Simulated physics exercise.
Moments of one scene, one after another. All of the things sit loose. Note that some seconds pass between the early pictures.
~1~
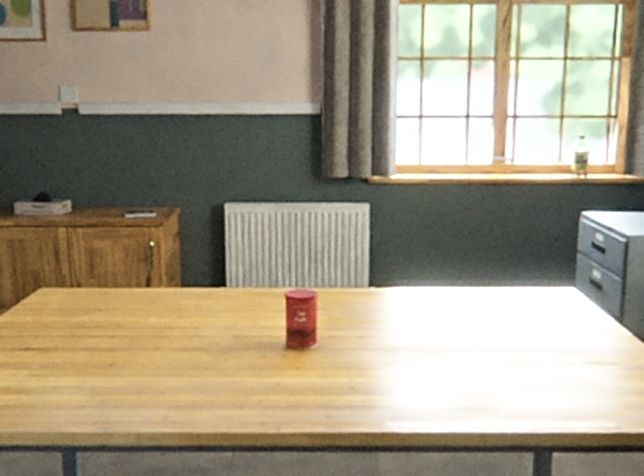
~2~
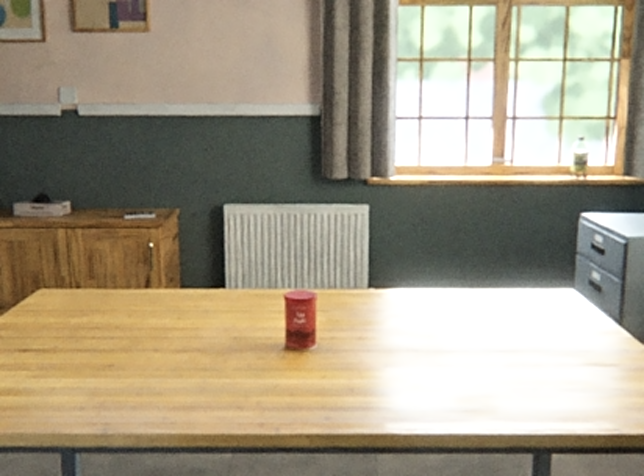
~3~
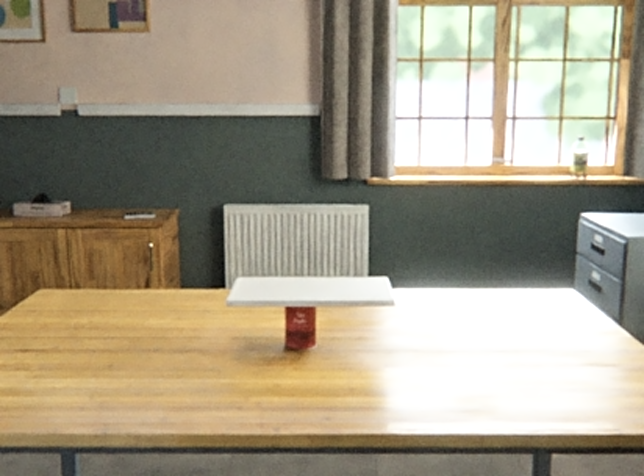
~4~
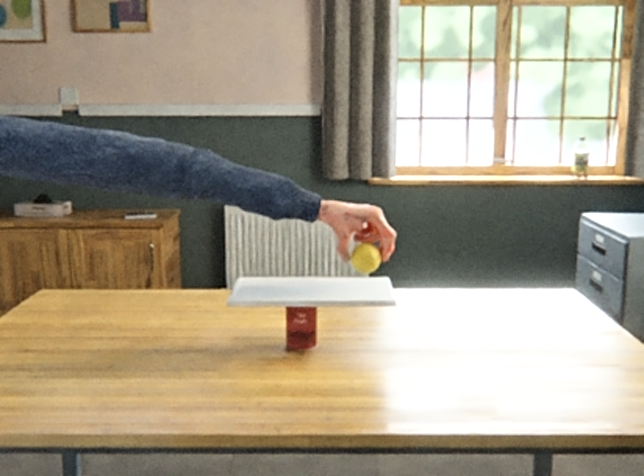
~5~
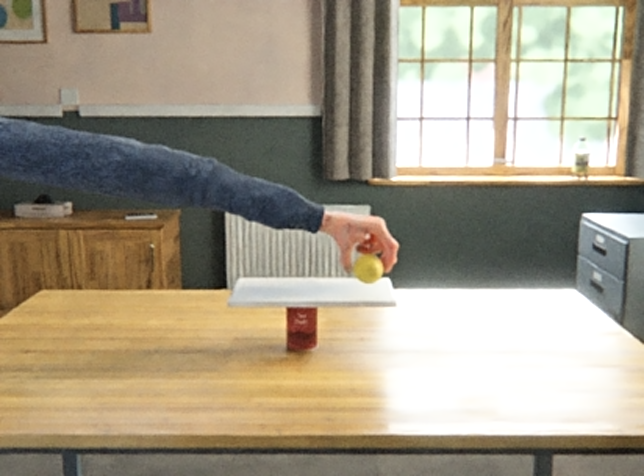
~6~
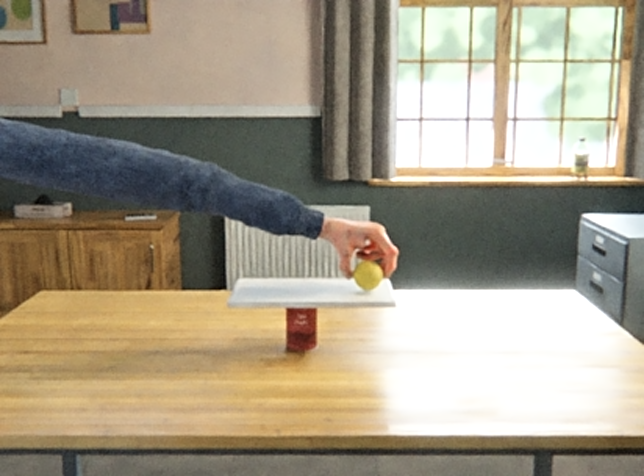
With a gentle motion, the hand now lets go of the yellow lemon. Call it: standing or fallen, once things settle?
Fallen.
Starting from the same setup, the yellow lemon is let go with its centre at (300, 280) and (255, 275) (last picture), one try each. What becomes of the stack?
First release - upright; second release - upright.
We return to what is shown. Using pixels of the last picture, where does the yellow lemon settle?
Somewhere around (430, 335) in the last picture.
Then, 0.40 s on from there, yellow lemon now fallen; white lid turned 46° from how it was put.
Then, 0.50 s on from there, white lid turned 44° from how it was put.
Then, 0.80 s on from there, white lid turned 30° from how it was put.
In the end, fallen, white lid and yellow lemon; red tin unmoved. At the end, from the last picture's camera, yellow lemon near (431, 335). The stack comes apart.
